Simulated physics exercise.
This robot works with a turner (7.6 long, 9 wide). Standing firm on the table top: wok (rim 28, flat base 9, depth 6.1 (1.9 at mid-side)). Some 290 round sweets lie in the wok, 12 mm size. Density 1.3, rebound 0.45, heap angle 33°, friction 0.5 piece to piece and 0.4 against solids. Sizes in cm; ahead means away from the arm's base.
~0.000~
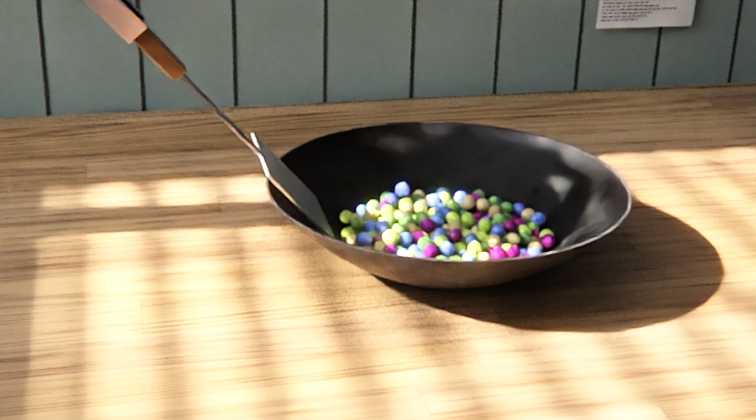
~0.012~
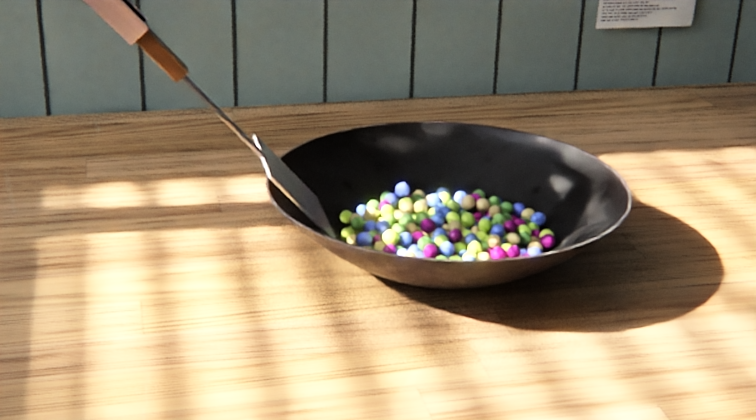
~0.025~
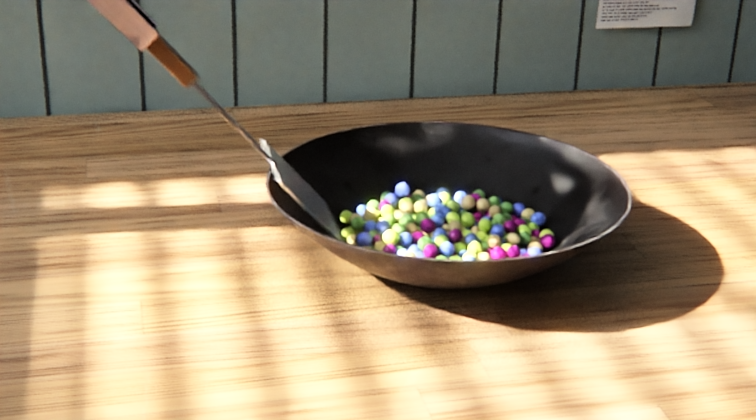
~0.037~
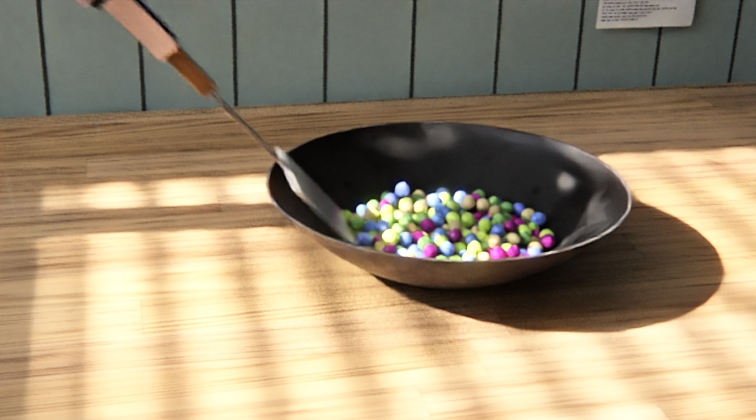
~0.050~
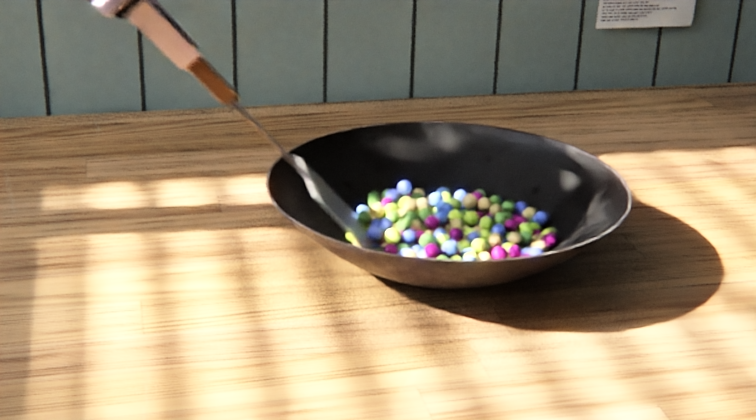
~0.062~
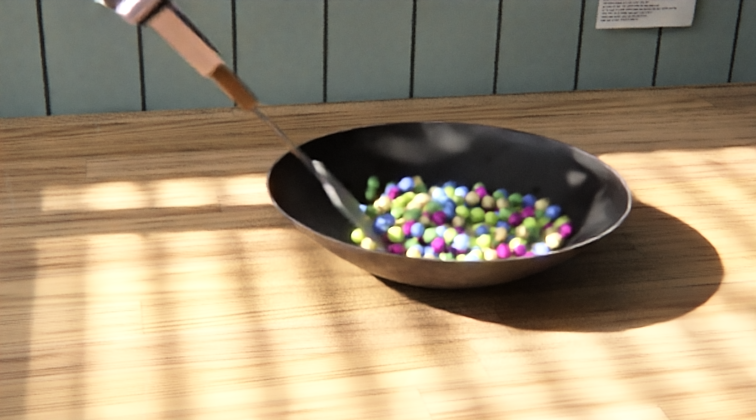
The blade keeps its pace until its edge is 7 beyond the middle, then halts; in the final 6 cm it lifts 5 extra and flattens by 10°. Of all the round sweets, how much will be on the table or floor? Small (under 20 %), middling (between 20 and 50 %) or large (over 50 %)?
A middling share, between 20 and 50 %, ends on the table or floor.
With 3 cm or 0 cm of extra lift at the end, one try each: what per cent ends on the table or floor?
About 30 and 30 per cent.
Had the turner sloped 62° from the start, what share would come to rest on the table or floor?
In that case some 20 per cent.
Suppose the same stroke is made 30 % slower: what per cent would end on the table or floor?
In that case some 10 per cent.
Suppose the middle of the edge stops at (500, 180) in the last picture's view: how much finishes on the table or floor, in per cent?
Some 15 per cent.
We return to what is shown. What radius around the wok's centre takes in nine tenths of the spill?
Roughly 95 cm.
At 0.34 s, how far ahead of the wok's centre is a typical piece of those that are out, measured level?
Some 26 cm.
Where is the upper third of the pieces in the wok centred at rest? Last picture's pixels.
Around (536, 213).
After 0.09 s, sloping 49°, highest piece 5 above the table; 290 in the wok.
After 0.12 s, sloping 46°, highest piece 7 above the table; 290 in the wok.
After 0.34 s, sloping 39°, highest piece 17 above the table; 215 in the wok, 30 on the table or floor, 45 on the blade or in flight.
After 1.39 s, sloping 39°, highest piece 5 above the table; 214 in the wok, 76 on the table or floor.
At rest, 214 in the wok, 76 on the table or floor. That is 26 % on the table or floor.
